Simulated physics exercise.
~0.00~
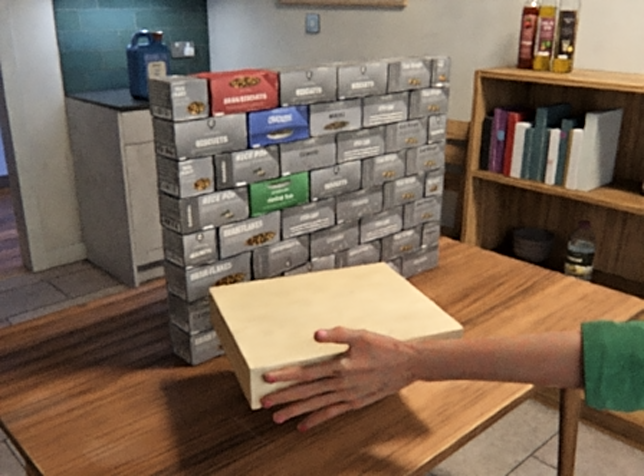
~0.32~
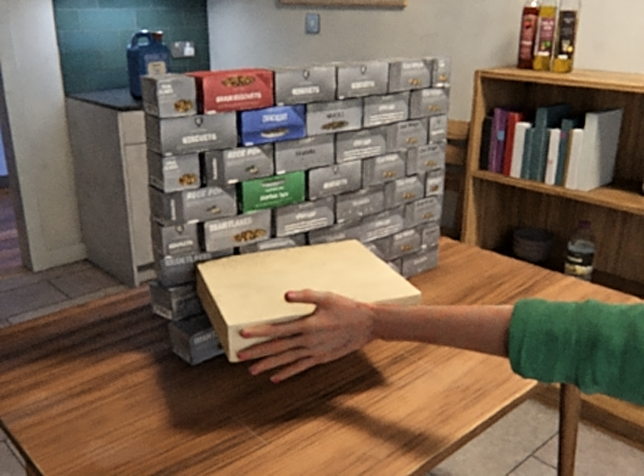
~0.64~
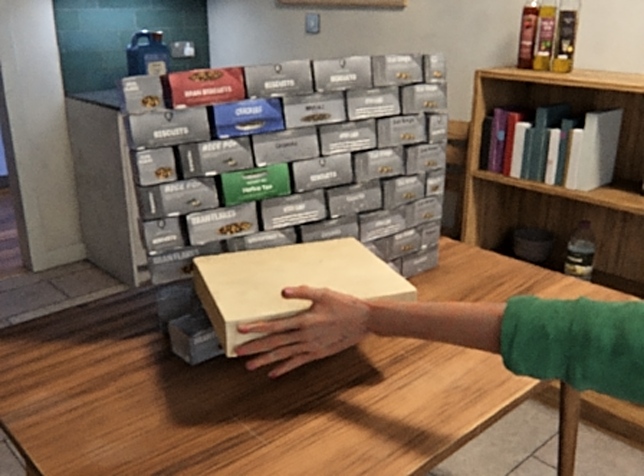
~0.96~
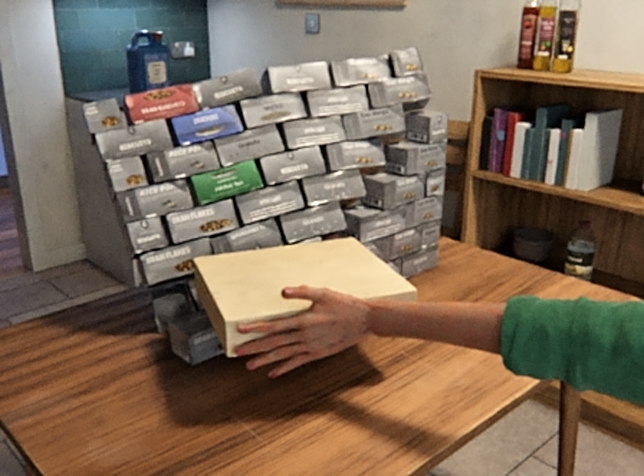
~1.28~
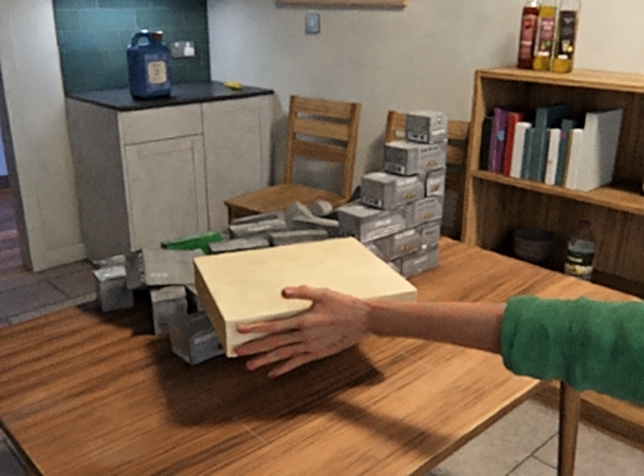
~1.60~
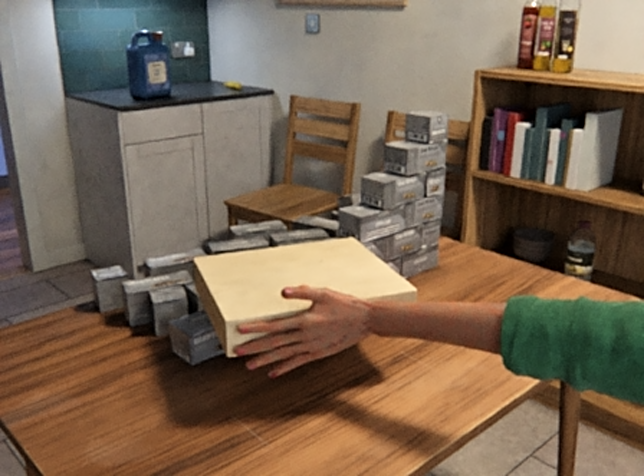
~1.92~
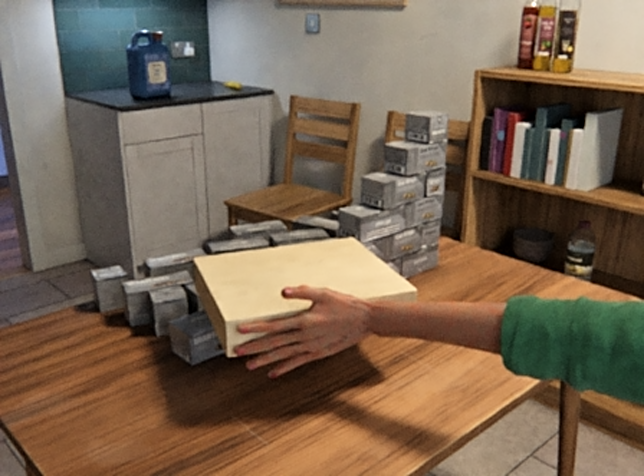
At the start, a wall of grey packets, with one red, one blue and one green among them, stands on a wooden table as a green-sleeved arm holds a pale block against its front. The hand pushes the block to the left and into the wall, then stops. The upper rows lean back and away, taking the coloured packets with them. The wall topples behind the block, and the green packet comes down among the fallen ones. Finally, the coloured packets are out of sight, a stepped stack still stands on the right, and the hand stays on the block.
